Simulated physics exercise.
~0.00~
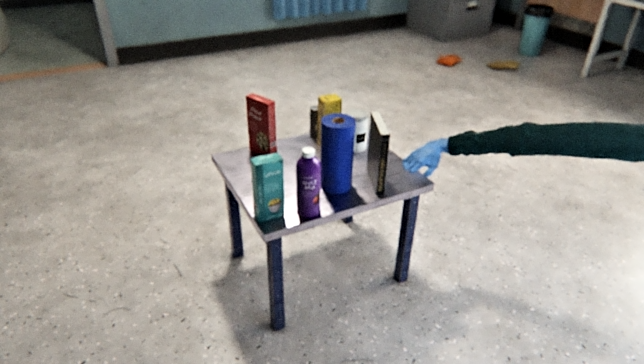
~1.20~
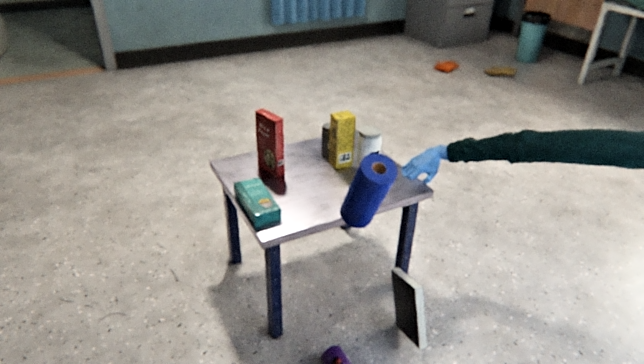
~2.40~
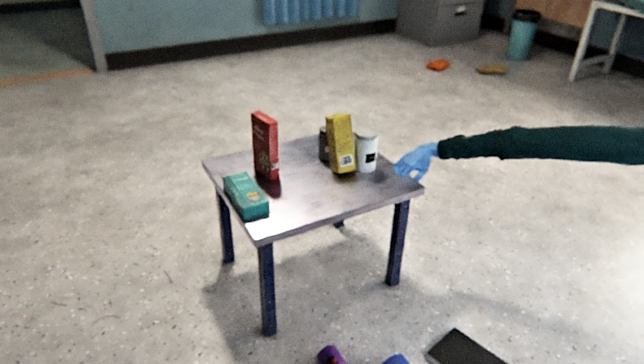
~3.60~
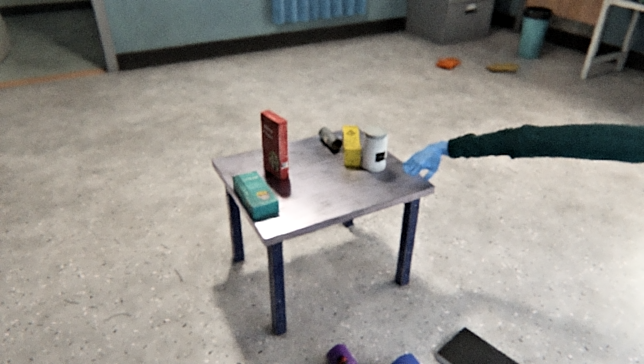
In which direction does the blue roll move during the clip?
The blue roll moves down, leaning over at the table's edge and then dropping to the floor.
